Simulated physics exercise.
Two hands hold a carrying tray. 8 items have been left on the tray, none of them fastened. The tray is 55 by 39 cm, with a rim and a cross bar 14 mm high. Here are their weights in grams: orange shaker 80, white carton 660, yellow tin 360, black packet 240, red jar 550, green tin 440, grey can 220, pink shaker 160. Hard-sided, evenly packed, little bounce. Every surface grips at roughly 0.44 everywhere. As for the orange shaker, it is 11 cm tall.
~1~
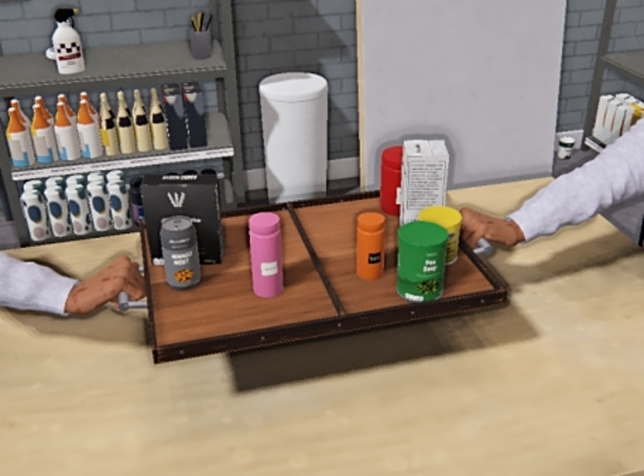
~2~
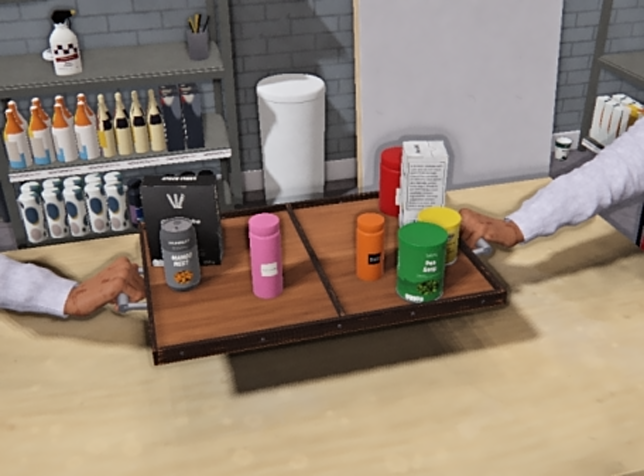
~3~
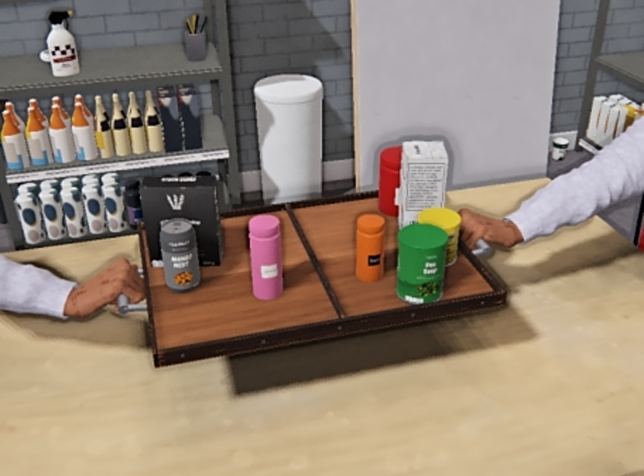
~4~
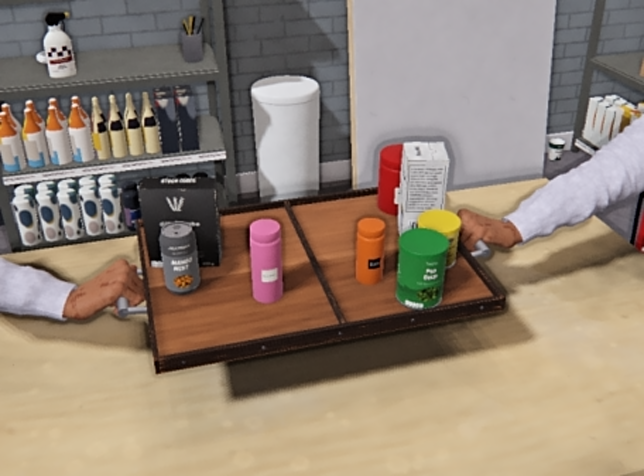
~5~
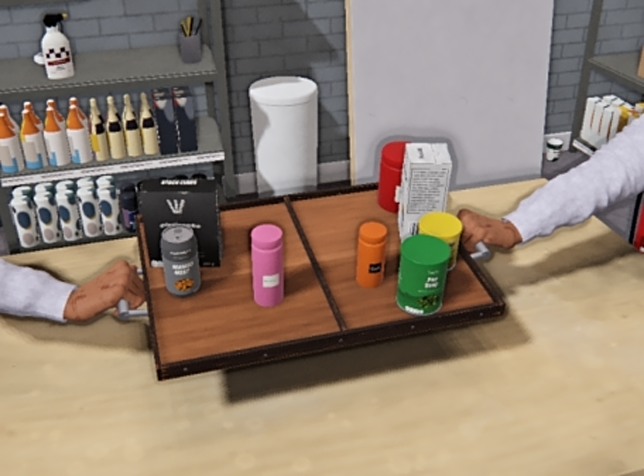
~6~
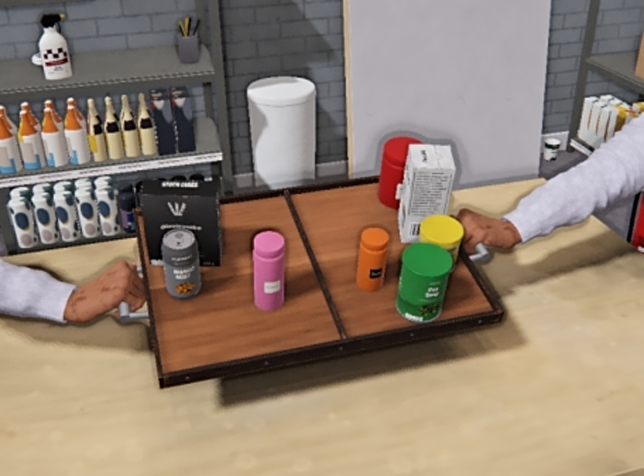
The clip shows two hands holding a wooden carrying tray of assorted containers, including an orange shaker near the middle, level at first; the hands then gradually tilt it near edge down, and the items stay in their places.
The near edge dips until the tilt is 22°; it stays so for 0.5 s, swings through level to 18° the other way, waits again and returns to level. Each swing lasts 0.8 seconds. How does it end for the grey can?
Looks like it ends up tipped.
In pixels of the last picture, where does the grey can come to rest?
It ends up at about (175, 315).
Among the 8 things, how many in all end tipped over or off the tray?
Total: 3.
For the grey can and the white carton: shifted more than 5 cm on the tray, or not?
Grey can: Is displaced. White carton: Remains in place.
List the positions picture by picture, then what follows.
In the first picture, tray level; grey can (181, 254); orange shaker (371, 246).
In the second picture, tray level; black packet (183, 221).
In the third picture, tray level; green tin (421, 264).
In the fourth picture, tray tilted 3°, near edge down; pink shaker (267, 262); orange shaker (370, 251).
In the fifth picture, tray tilted 7°, near edge down; white carton (423, 194).
In the sixth picture, tray tilted 12°, near edge down; grey can (182, 266); black packet (183, 224).
Then, 0.90 s past the last view, tray tilted 22°, near edge down; black packet and pink shaker now off the tray; grey can on its side near (193, 342).
Then, 1.40 s past the last view, tray tilted 8°, far edge down; grey can on its side near (187, 302).
Finally, off the tray and tipped over, black packet and pink shaker; on their side or leaning hard on the tray, grey can; the other 5 still in place (within 5 cm). In the last view, grey can near (175, 315).
